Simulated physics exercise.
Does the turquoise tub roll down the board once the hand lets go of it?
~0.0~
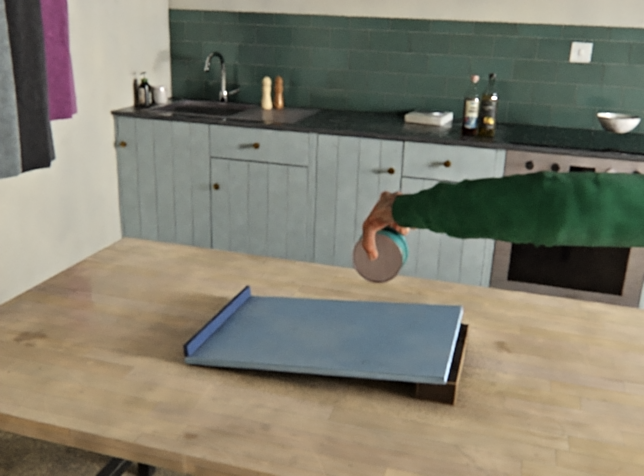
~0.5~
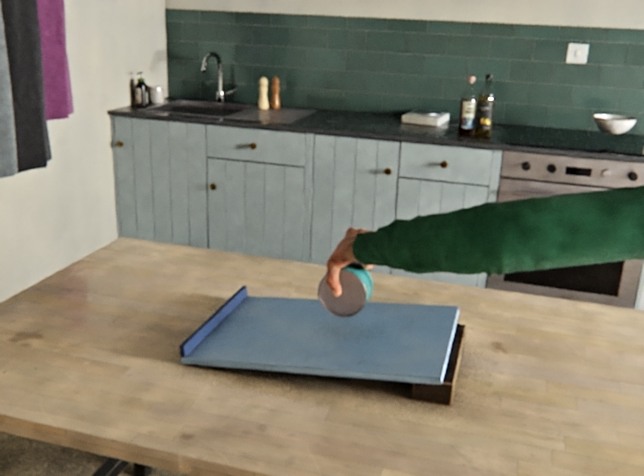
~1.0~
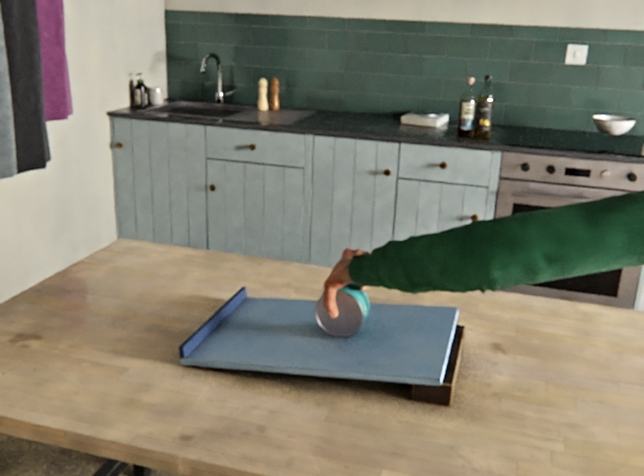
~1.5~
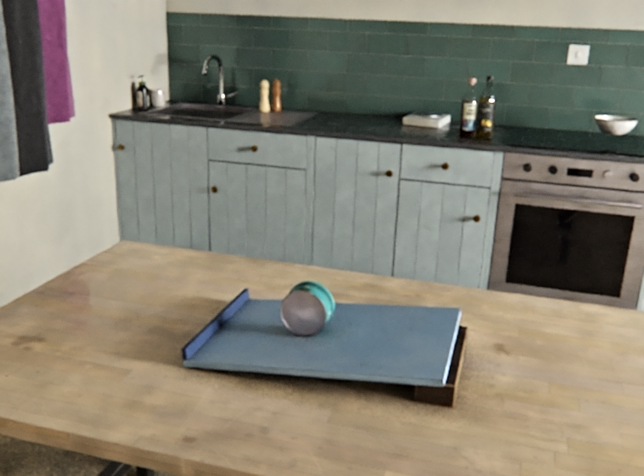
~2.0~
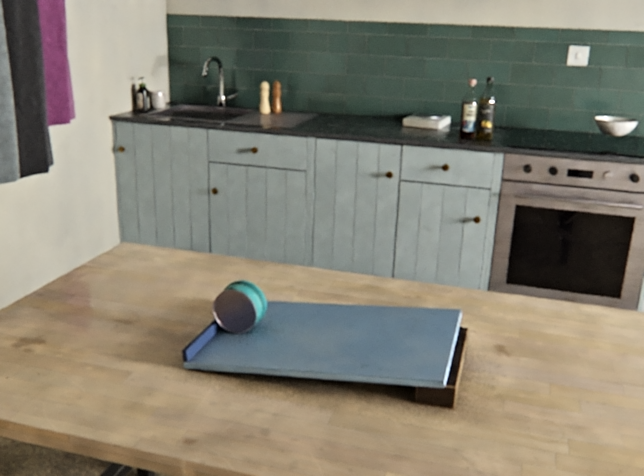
Yes, it rolls left down the sloping board after the hand lets go, and it is last seen at the raised edge.
